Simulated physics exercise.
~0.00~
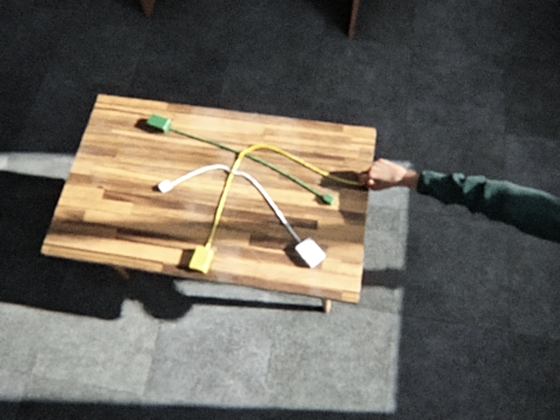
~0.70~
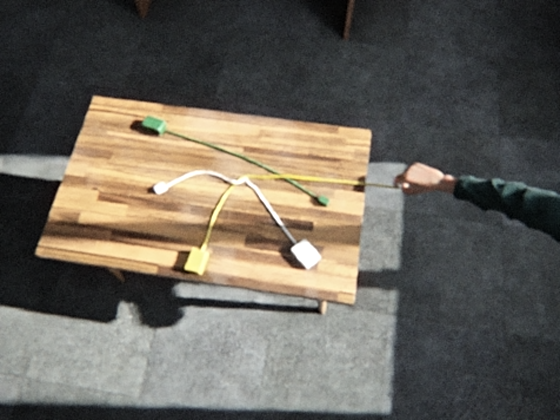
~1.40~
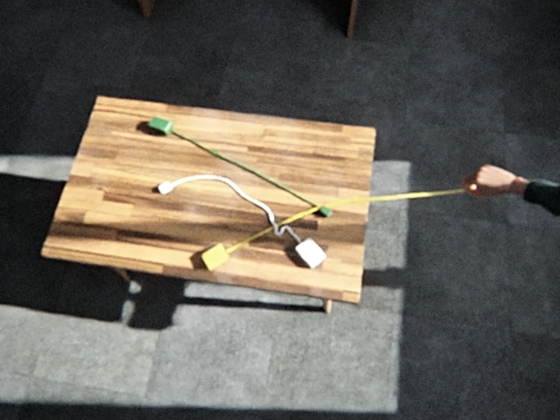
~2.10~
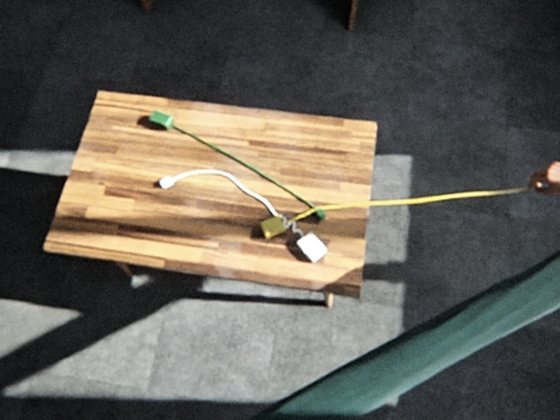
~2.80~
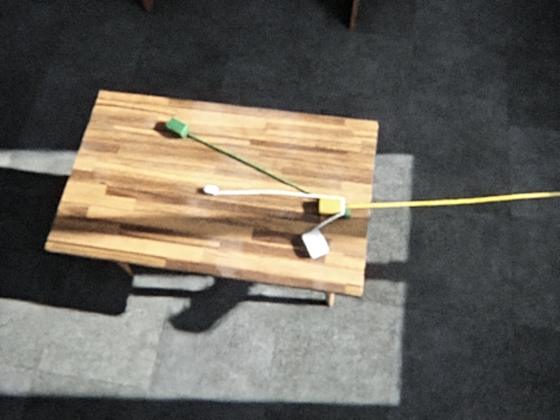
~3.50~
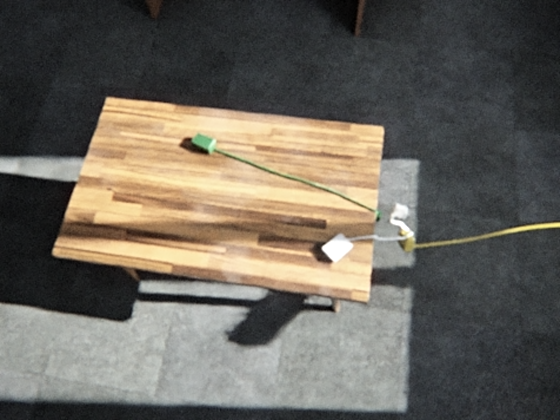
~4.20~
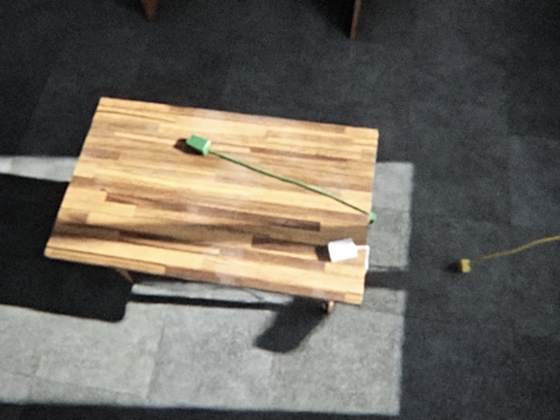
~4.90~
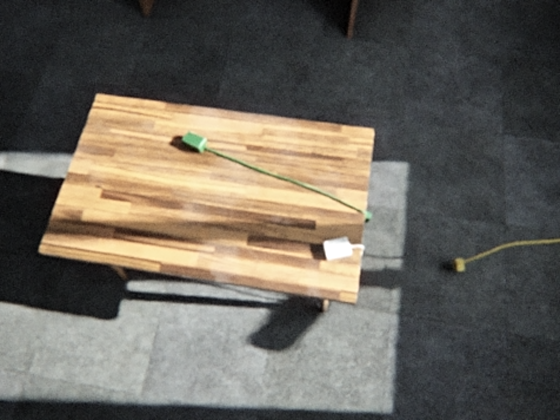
A hand in a dark green sleeve reaches in from the right over a wooden striped-grain table, seen from above on a dark carpeted floor with a patch of light. Three overlapping leads lie on it, green, white and yellow, each with a charger block. The hand pulls the yellow lead out past the right edge, and its charger slides across the table, dragging the white lead's plug and shifting the green lead. The yellow charger goes over the edge, and the white plug follows. The white charger ends near the right edge, with the green lead still stretched across the top.
